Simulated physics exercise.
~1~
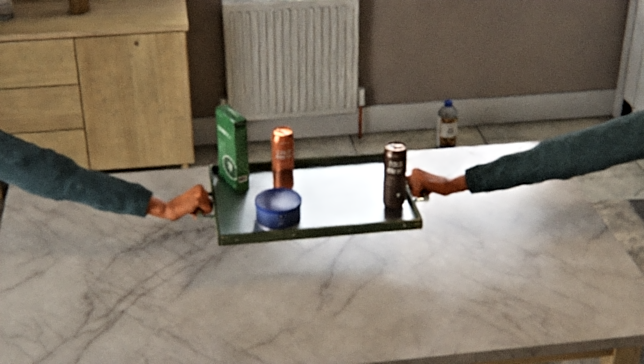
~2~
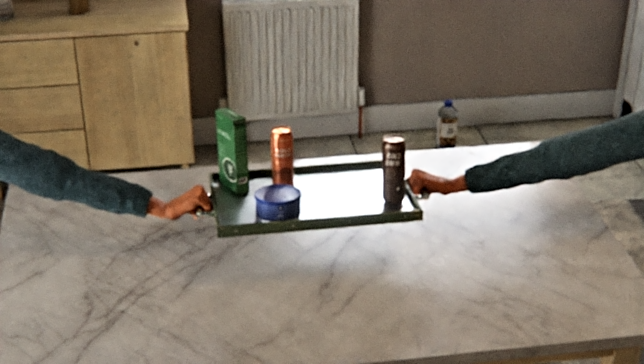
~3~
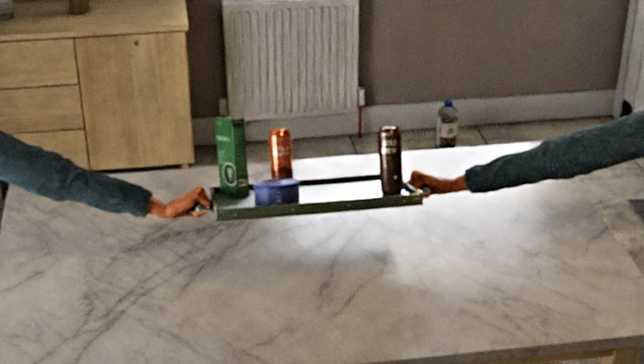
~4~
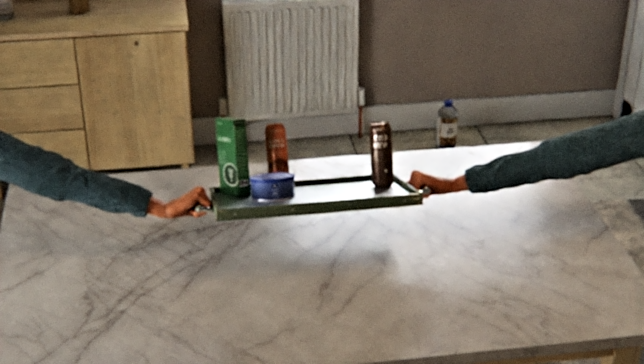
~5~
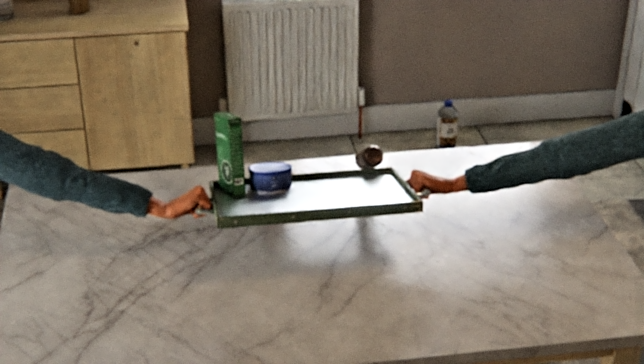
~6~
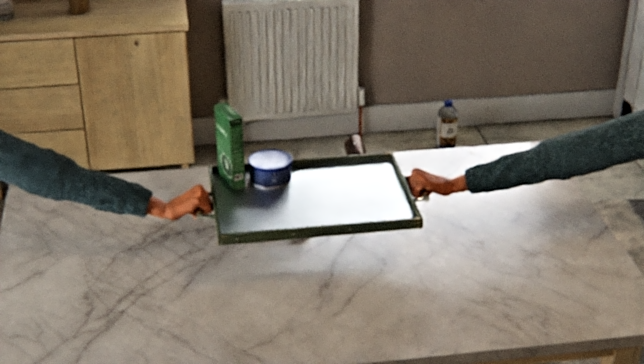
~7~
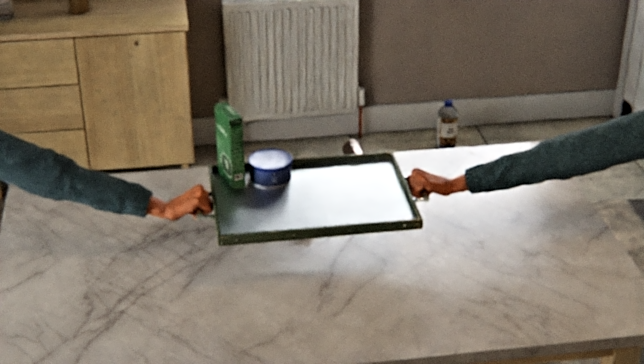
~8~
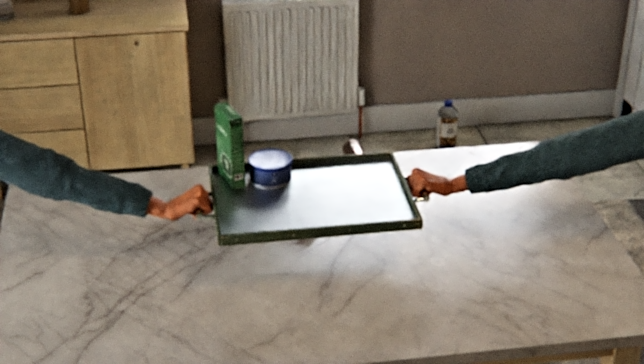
Two hands tipping a tray away over a marble table, orange and brown cans falling off, blue tub sliding, green packet staying upright.
